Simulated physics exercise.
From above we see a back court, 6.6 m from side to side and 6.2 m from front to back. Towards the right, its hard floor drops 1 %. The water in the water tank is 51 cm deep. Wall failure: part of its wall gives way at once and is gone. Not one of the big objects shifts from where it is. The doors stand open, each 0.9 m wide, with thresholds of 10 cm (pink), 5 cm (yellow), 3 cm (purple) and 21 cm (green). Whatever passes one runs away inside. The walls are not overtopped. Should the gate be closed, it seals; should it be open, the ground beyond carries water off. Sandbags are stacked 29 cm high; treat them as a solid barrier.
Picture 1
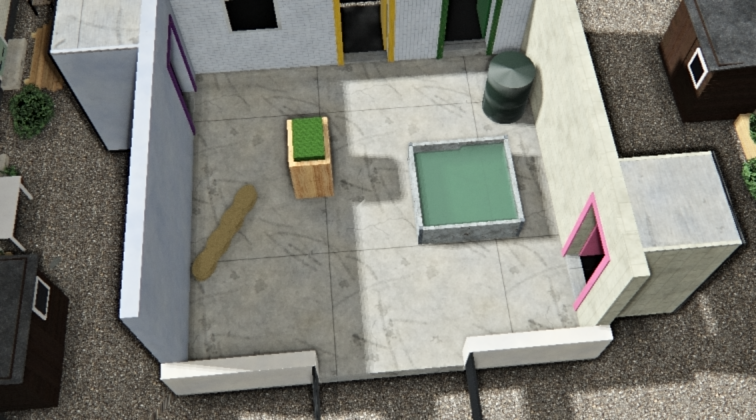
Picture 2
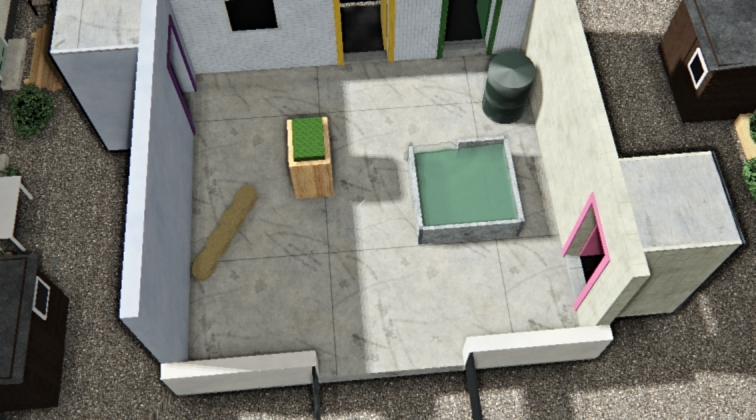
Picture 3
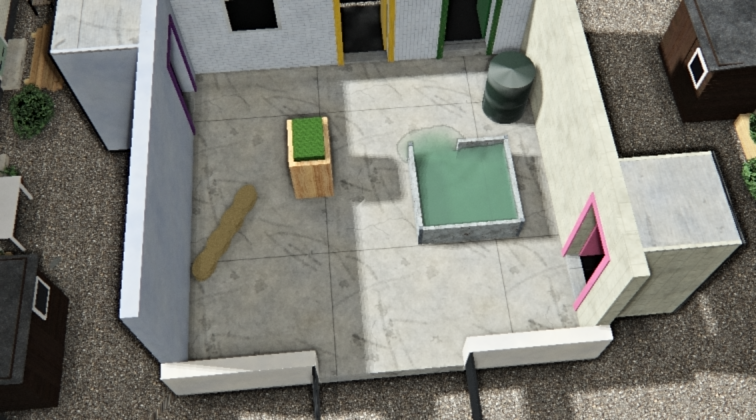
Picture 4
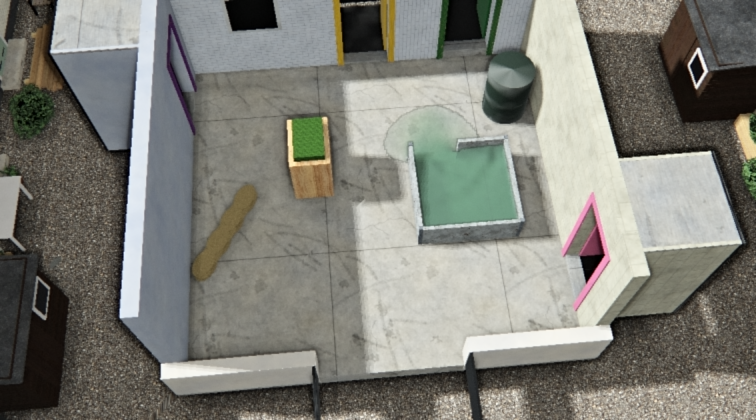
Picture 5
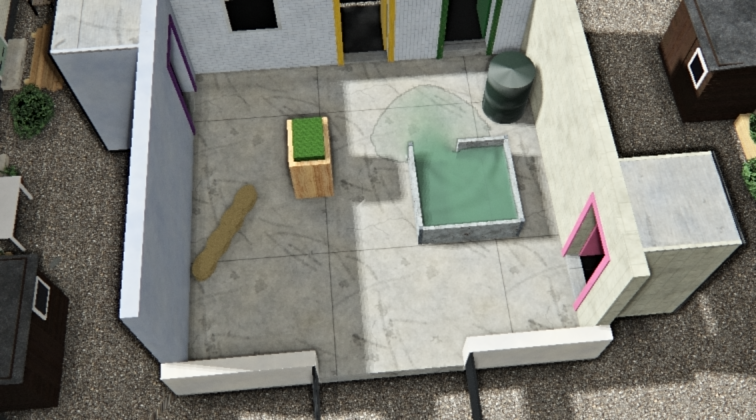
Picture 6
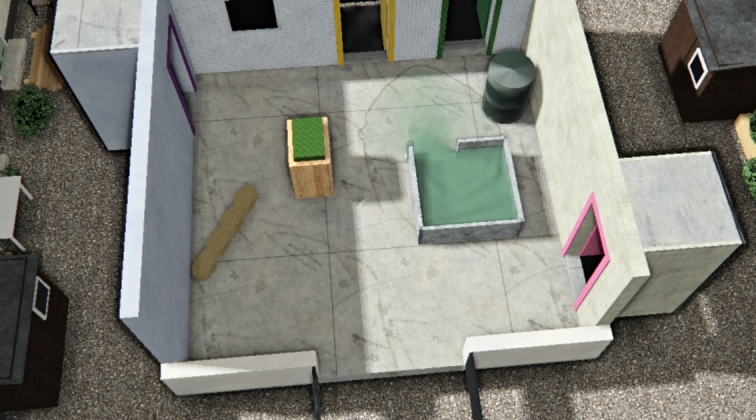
In the video, a walled courtyard is seen from above as part of the far wall of a square water tank gives way, and greenish water pours through the gap, spreading in a thin, widening fan across the paved floor.
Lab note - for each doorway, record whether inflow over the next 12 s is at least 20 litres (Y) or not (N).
The pink door stops short of the limit. The yellow door overruns the limit. The purple door overruns the limit. The green door stops short of the limit.
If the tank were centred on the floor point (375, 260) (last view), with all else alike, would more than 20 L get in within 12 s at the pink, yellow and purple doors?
Well, pink ends up inside the mark, yellow ends up beyond the mark and purple ends up inside the mark.
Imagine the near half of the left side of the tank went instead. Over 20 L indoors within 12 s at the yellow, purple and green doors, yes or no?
Then: Yellow short of it, purple short of it, green short of it.
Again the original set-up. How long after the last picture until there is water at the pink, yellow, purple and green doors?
Pink = 4.0 s, yellow = 0.4 s, purple = 2.8 s, green = 0.3 s.
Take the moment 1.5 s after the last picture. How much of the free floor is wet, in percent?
Wet share: Near 25 percent.
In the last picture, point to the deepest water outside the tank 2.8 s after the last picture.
Pixel (522, 89), about.
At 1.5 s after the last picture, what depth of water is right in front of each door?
In cm: Pink 0, yellow 16, purple 0, green 18.
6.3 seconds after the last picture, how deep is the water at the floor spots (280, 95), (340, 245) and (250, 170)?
Around 4 cm, 0 cm and 3 cm, in the order given.
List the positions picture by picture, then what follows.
The first frame shows the water tank at (465, 184) is whole and still, 51 cm deep.
In the second frame, the front is at a hidden place, 0.5 m from the gap on the water tank's far side; 0.2 m2 of floor is under water; 51 cm left at the back of the water tank.
In the third frame, the front is at (451, 132), 0.7 m from the gap on the water tank's far side; 0.6 m2 of floor is under water; 51 cm left at the back of the water tank.
In the fourth frame, the front is at (438, 110), 1.2 m from the gap on the water tank's far side; 1.3 m2 of floor is under water; 51 cm left at the back of the water tank.
In the fifth frame, water pours out on the water tank's far side and has run 1.7 m, to (426, 88); typically 4 cm deep outside, 49 cm at the water tank's back.
In the sixth frame, the front is at (411, 72), 2.1 m from the gap on the water tank's far side; 3.3 m2 of floor is under water; 43 cm left at the back of the water tank.
Then, 0.7 s after the last picture water covers 15 % of the floor and is deepest (24 cm) near (431, 149); pink door not reached, yellow door 12 cm at the sill, 3 L in, purple door not reached, green door 16 cm at the sill, 0 L in.
Then, 1.5 s after the last picture water covers 25 % of the floor and is deepest (26 cm) near (515, 53); pink door not reached, yellow door 16 cm at the sill, 44 L in, purple door not reached, green door 18 cm at the sill, 0 L in.
Then, 2.8 s after the last picture water covers 30 % of the floor and is deepest (24 cm) near (522, 89); pink door not reached, yellow door 11 cm at the sill, 92 L in, purple door 4 cm at the sill, 0 L in, green door 12 cm at the sill, 0 L in.
Then, 6.3 s after the last picture water covers 50 % of the floor and is deepest (11 cm) near (513, 89); pink door 2 cm at the sill, 0 L in, yellow door 8 cm at the sill, 133 L in, purple door 6 cm at the sill, 35 L in, green door 9 cm at the sill, 0 L in.
Then, 11.3 s after the last picture water covers 60 % of the floor and is deepest (8 cm) near (202, 253); pink door 4 cm at the sill, 0 L in, yellow door 5 cm at the sill, 145 L in, purple door 4 cm at the sill, 53 L in, green door 6 cm at the sill, 0 L in.
